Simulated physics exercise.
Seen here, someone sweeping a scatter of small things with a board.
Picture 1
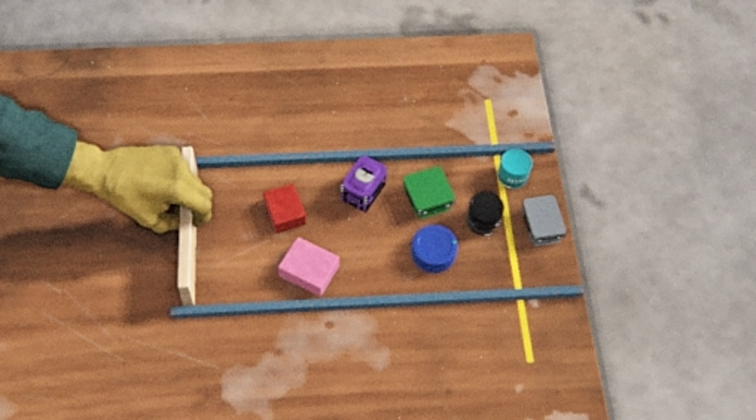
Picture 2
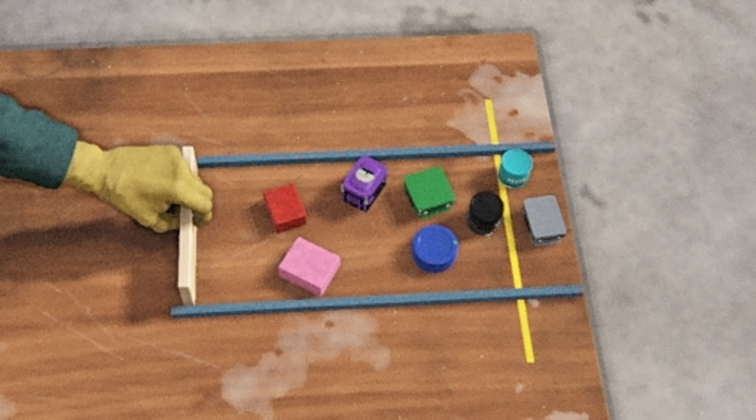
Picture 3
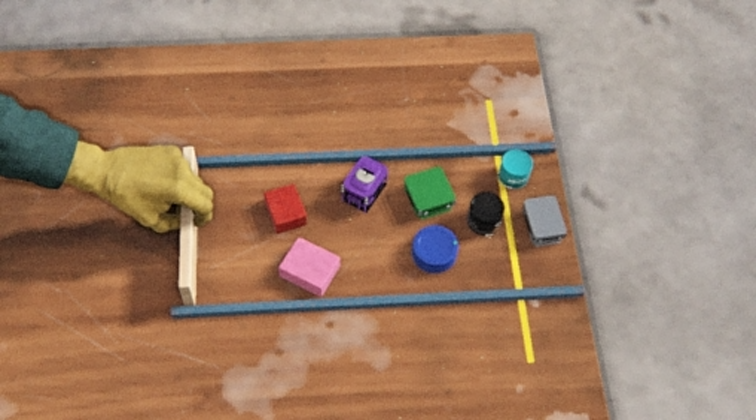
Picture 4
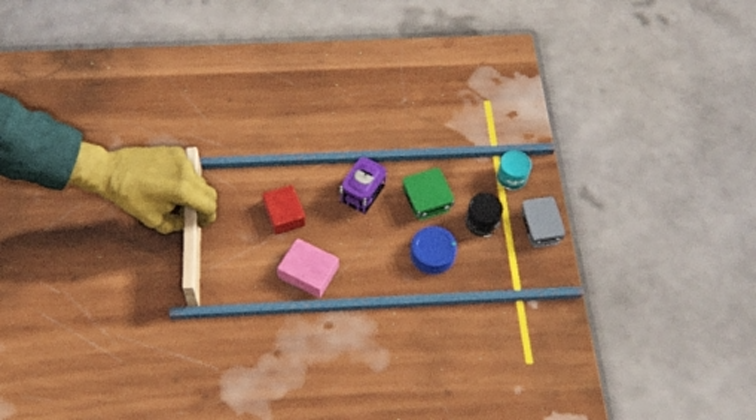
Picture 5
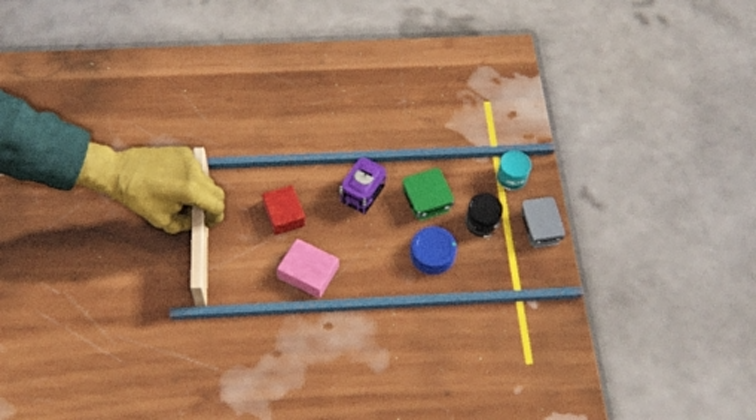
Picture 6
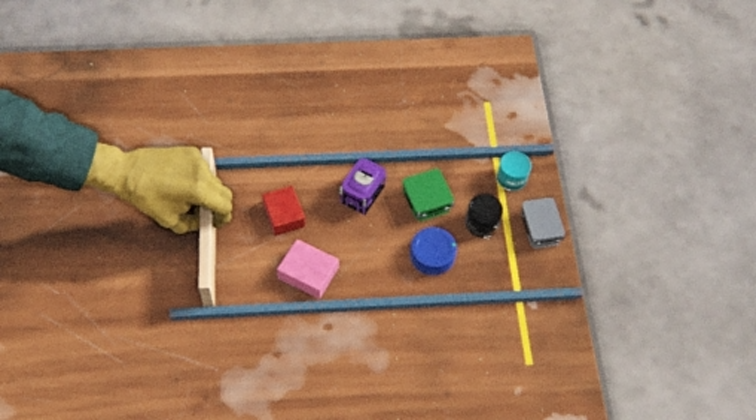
Yellow-gloved hand holding a wooden board upright, then sliding it slightly right toward scattered small coloured objects that stay still.
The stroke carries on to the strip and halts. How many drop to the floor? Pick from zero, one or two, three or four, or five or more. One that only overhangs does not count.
The number that fall off is three or four.
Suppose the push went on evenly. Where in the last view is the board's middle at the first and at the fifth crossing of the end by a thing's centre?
First at (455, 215), next at (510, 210).
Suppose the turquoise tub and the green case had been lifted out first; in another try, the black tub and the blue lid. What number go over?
First 2, then 2.
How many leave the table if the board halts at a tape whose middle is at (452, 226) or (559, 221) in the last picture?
Try by try, 0 and 8.
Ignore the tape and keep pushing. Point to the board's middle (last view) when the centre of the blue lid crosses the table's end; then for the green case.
Near (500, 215) and (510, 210).
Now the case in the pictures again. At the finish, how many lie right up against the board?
That makes 3.
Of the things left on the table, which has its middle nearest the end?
The green case.
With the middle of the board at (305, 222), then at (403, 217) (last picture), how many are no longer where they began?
2 and 6.
Early on, none off yet; grey case at rest near (542, 224); turquoise tub at rest near (514, 171); black tub at rest near (484, 216).
A while later, none off yet; grey case at rest near (542, 224); turquoise tub at rest near (514, 171); black tub moving near (492, 219).
Further along, none off yet; grey case travelled about its own width near (580, 229); turquoise tub travelled about its own width near (533, 162); black tub travelled well along near (549, 215).
Finally, the number that fall off is three or four; lost, blue lid, black tub, turquoise tub and grey case.
